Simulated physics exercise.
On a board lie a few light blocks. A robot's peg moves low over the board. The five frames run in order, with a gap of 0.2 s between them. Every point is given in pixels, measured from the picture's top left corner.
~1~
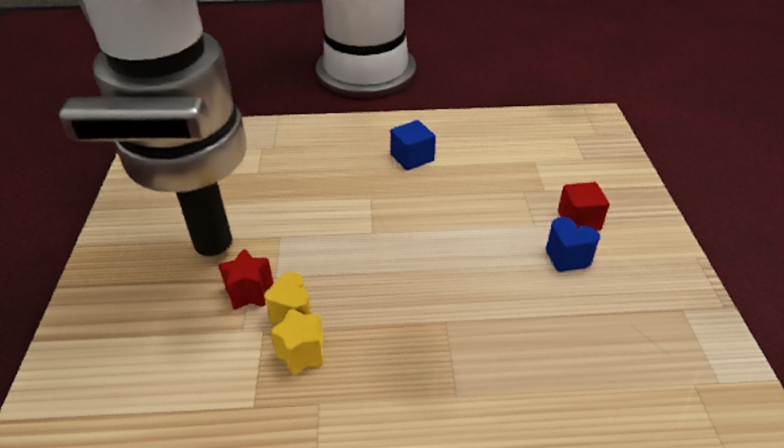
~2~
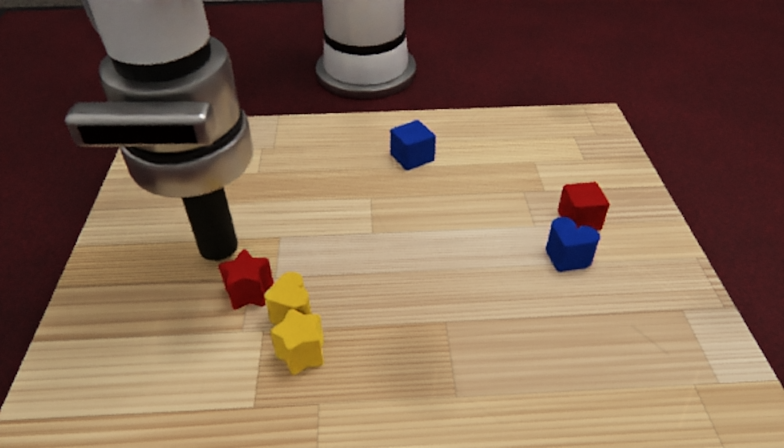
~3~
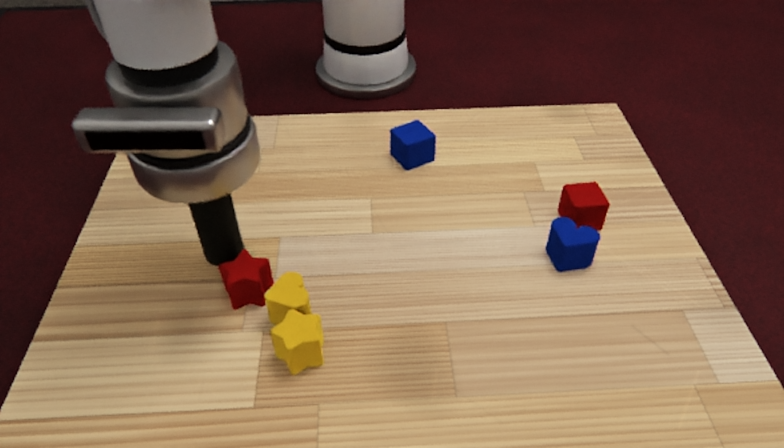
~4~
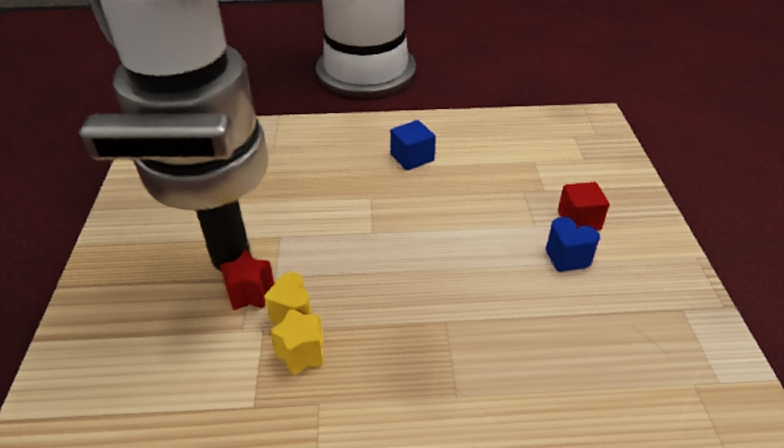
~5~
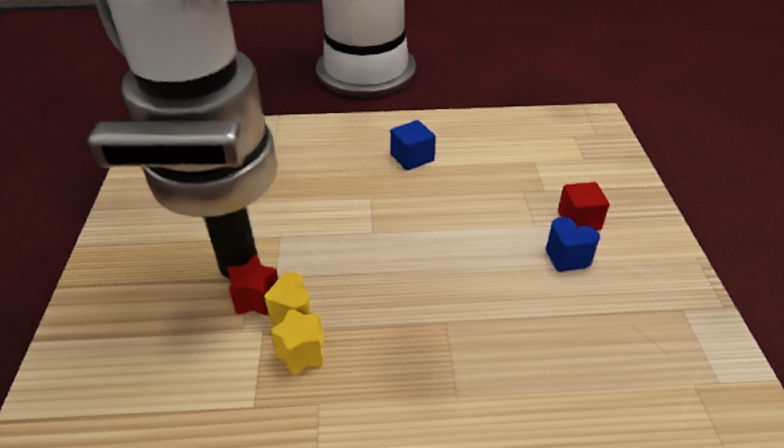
A robot arm with a dark peg moves slowly down and to the right at the left side of a light wooden board, seen from above at an angle by a still camera. Near it lie a red star and two touching yellow blocks, with blue and red blocks farther back and right. The peg meets the red star and nudges it slightly toward the yellow blocks, which stay put.
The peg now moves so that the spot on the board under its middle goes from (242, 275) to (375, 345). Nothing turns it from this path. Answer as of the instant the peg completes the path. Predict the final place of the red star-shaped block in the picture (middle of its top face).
Its top middle will sit at (382, 354).
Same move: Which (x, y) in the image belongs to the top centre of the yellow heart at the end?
Located at (417, 378).
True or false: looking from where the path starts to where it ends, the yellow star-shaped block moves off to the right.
The statement is correct.
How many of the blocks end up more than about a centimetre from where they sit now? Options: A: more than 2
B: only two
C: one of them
I'll go with A - more than 2.
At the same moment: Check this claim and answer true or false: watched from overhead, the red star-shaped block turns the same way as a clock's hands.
Verdict: True.
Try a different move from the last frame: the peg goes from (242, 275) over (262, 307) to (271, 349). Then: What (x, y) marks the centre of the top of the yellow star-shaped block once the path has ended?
Its top middle is near (327, 373).
The first path, step by step. One third of the way, peg at (280, 287); red star-shaped block at (292, 298); yellow heart at (328, 311); yellow star-shaped block at (299, 339).
Two thirds of the way, peg at (327, 311); red star-shaped block at (339, 325); yellow heart at (376, 341); yellow star-shaped block at (308, 359), turned 75° clockwise.
At the end, peg at (374, 335); red star-shaped block at (382, 354), turned 20° clockwise; yellow heart at (417, 378), turned 15° clockwise; yellow star-shaped block at (313, 365), turned 100° clockwise.
